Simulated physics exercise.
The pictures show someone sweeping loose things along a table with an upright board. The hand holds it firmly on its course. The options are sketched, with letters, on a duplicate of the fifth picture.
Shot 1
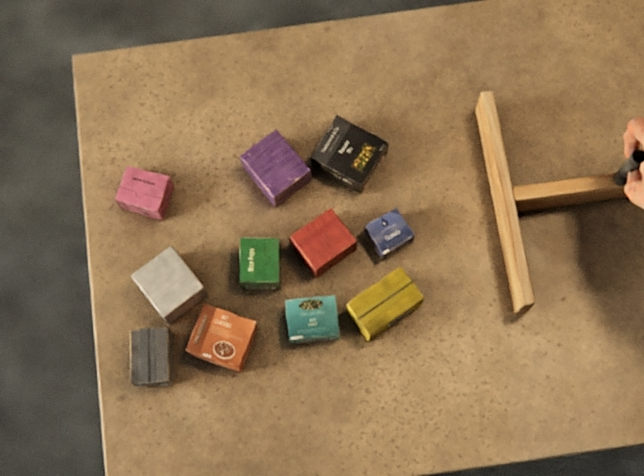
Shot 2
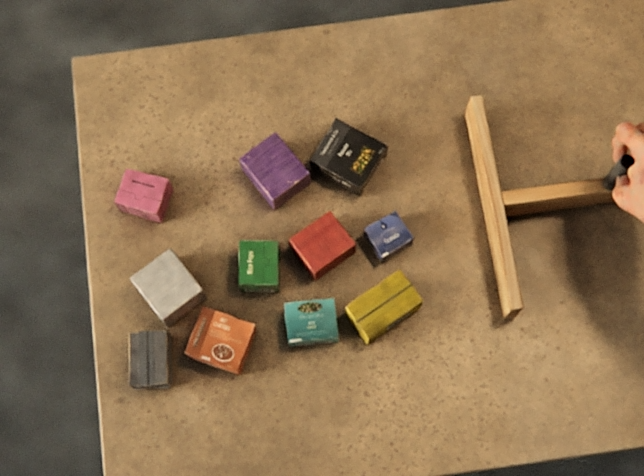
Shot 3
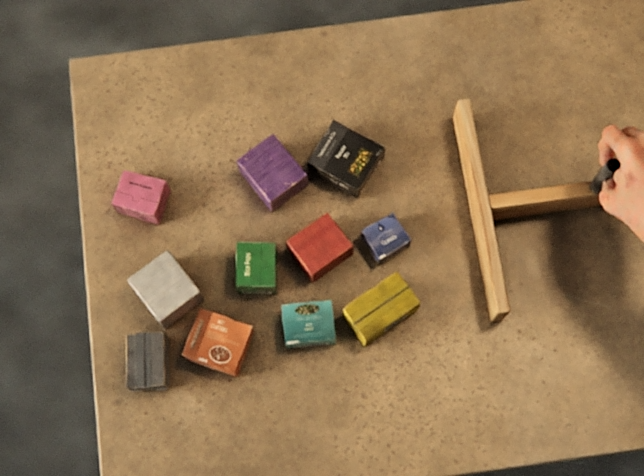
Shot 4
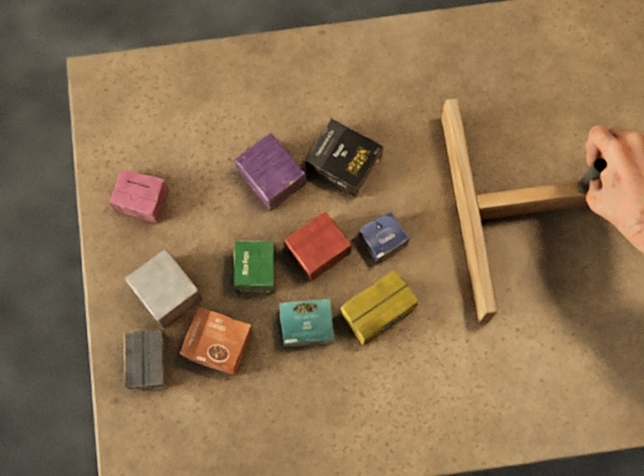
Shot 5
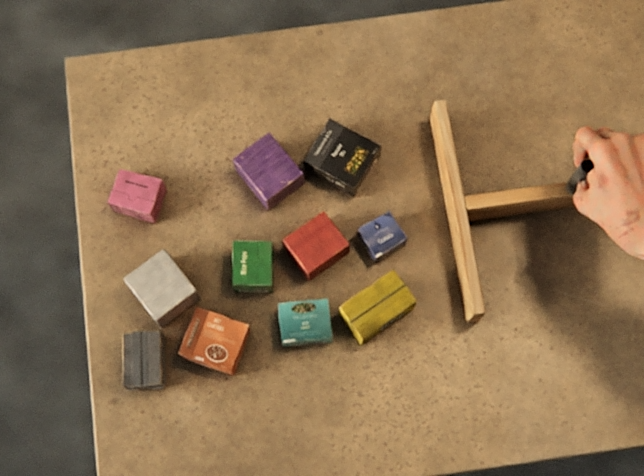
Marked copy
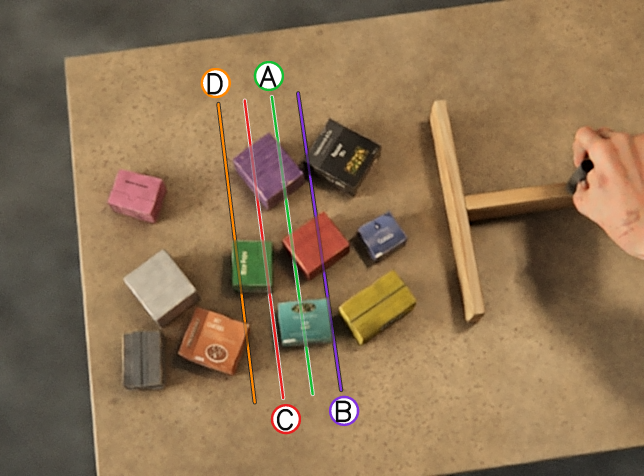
On a speckled brown tabletop, eleven small colourful boxes and blocks lie scattered to the left of an upright wooden board with a handle. A hand at the right grips the handle and slides the board steadily leftward, narrowing the gap to the blue and yellow boxes without touching them.
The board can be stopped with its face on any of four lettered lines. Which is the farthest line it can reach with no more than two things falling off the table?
Line D.
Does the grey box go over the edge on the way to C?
By then, yes.
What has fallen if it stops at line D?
The grey box.
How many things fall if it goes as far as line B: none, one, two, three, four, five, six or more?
The count is none.
On the copy, A at (291, 239); B at (319, 236); C at (263, 243); D at (236, 247).
On D. First, board (379, 215); black box (319, 154); turquoise packet (289, 325).
Then, board (299, 225); grey box (113, 367); white block (141, 295).
Finally, board (238, 234); grey box over the edge; white block (81, 305); one fallen.
By contrast, A is within the limit but short; B is within the limit but short; C is within the limit but short.
